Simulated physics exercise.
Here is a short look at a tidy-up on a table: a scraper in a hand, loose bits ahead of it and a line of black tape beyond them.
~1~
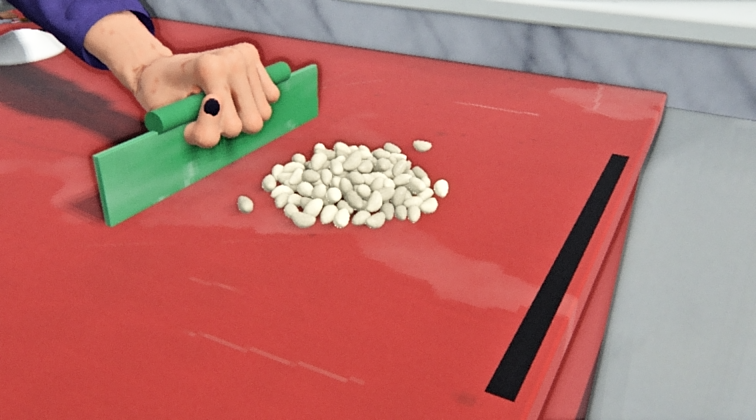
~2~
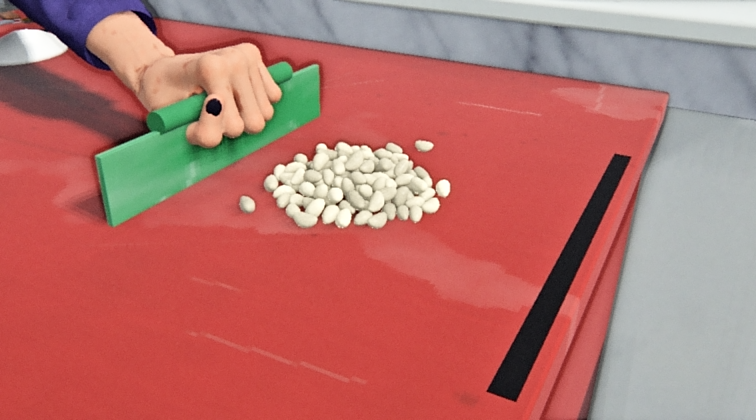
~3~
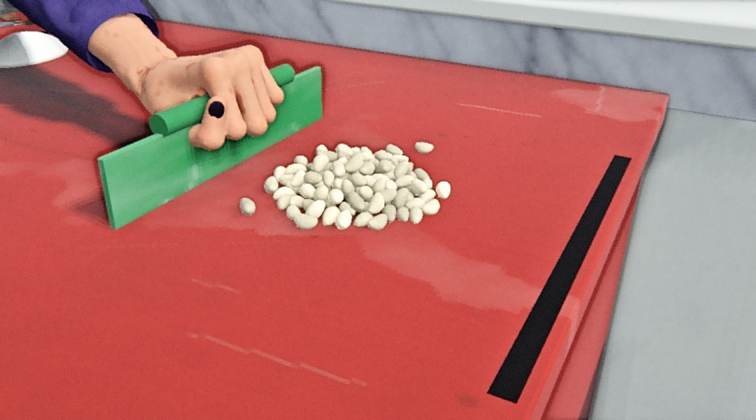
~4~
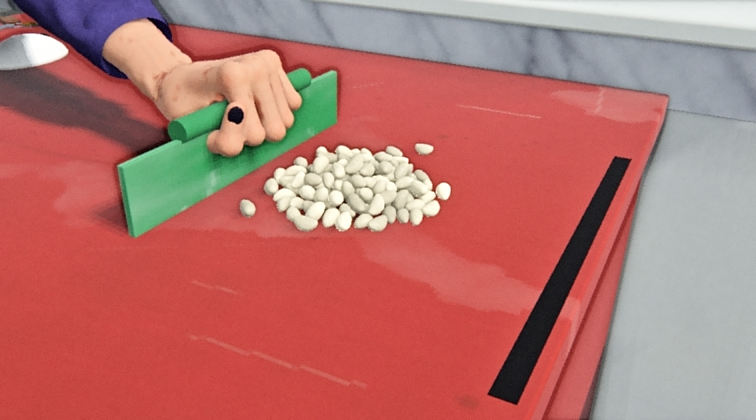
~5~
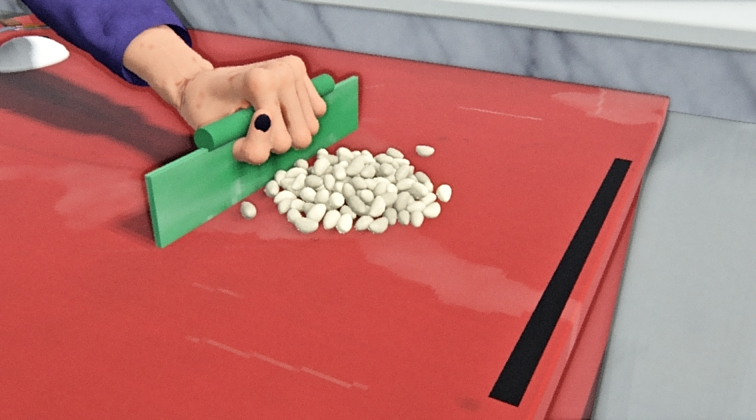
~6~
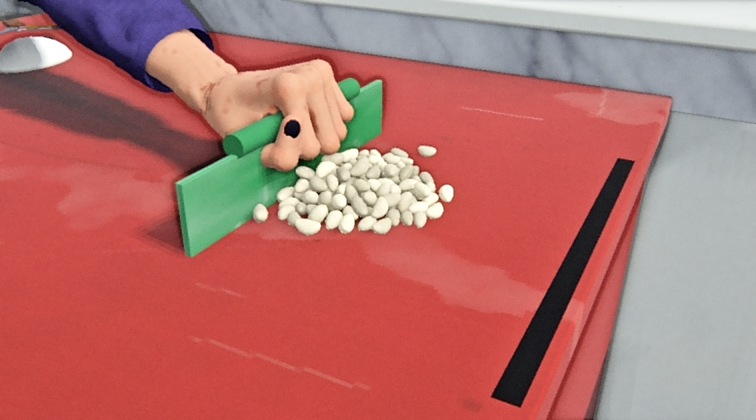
To begin with, a hand holds a green scraper still on a red tabletop, left of a heap of white beans, with a strip of black tape near the right edge. The hand then slides the scraper rightward up to the heap, nudging the nearest beans slightly along.
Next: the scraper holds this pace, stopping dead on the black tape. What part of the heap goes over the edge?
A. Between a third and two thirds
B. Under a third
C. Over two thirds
C.
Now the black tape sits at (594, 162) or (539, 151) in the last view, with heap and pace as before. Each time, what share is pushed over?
About 70 % and 10 %.
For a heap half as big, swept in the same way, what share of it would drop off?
100 %, about.
Shortly afterwards, scraper still moving, near (442, 149); heap all on the table, its front near (564, 237).
Next, scraper stopped at the black tape; heap the bulk over the edge.
Some moments later, scraper stopped at the black tape; heap the whole lot over the edge.
In the end, scraper stopped at the black tape; heap the whole lot over the edge.
